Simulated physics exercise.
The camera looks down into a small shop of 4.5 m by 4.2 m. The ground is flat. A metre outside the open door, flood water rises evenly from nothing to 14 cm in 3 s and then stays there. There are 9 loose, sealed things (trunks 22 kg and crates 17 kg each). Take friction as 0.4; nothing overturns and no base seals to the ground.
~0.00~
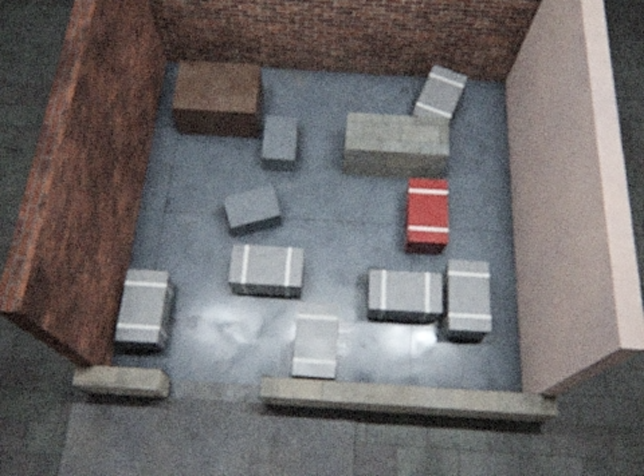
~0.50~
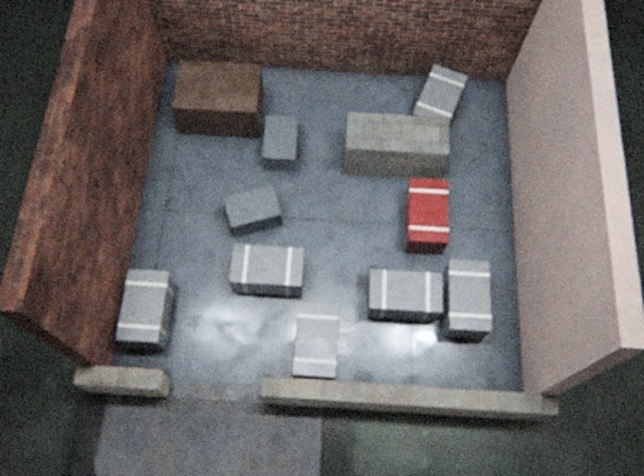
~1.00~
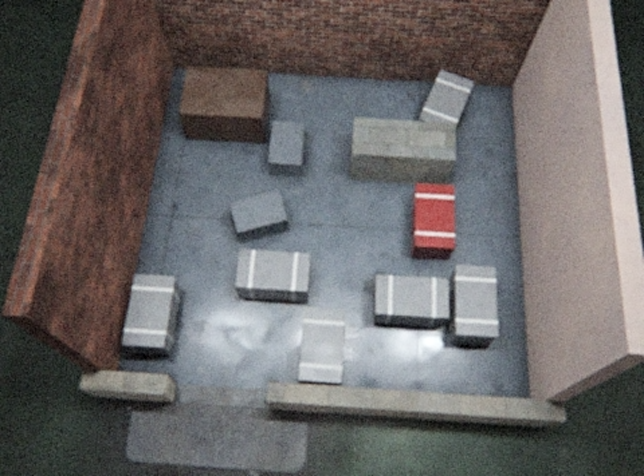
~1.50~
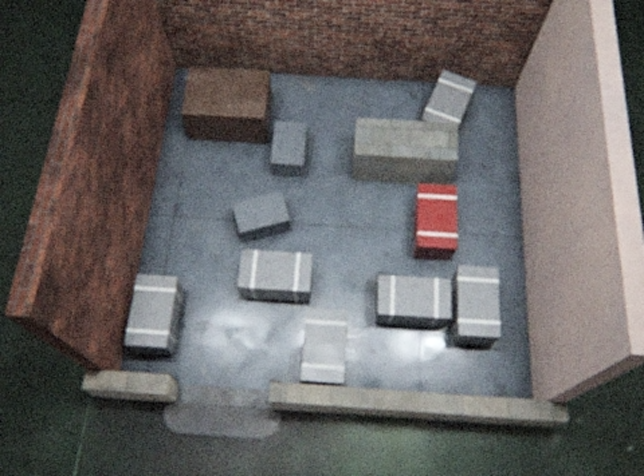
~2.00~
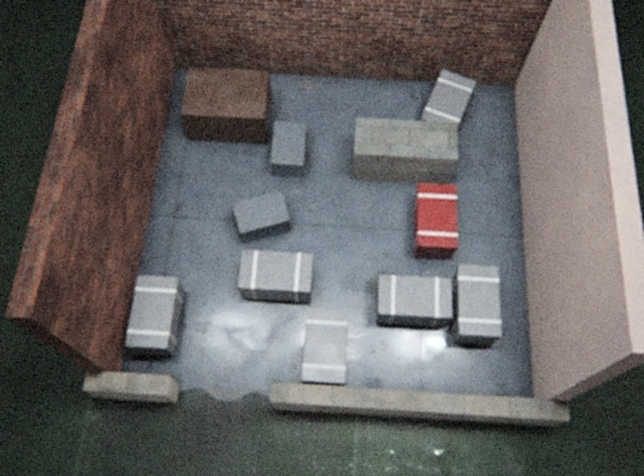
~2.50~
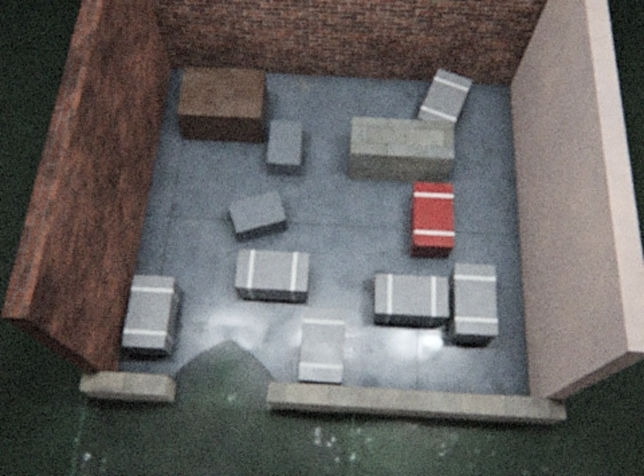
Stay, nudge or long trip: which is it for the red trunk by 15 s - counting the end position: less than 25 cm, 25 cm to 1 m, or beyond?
The red trunk moves a short way.
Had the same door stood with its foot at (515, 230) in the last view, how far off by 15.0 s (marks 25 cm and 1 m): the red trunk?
In that case the red trunk ends far away.
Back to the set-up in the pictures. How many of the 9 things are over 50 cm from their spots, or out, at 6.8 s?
By then 1.
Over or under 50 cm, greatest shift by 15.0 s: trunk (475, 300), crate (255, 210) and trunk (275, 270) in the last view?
In turn: Short of it, more, past it.
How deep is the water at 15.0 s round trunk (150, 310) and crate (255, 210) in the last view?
About 8 and 9 cm.
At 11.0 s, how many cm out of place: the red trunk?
About 5 cm.
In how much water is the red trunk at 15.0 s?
Roughly 6 cm.
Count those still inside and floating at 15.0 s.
6 of them.
After 3.5 s the red trunk is near (434, 214), 0.0 m from its start, aground; 0 afloat.
After 6.8 s the red trunk is near (434, 214), 0.0 m from its start, aground; 0 afloat.
After 11.0 s the red trunk is near (439, 214), 0.1 m from its start, aground; 3 afloat.
After 15.0 s the red trunk is near (499, 212), 0.8 m from its start, afloat; 6 afloat.
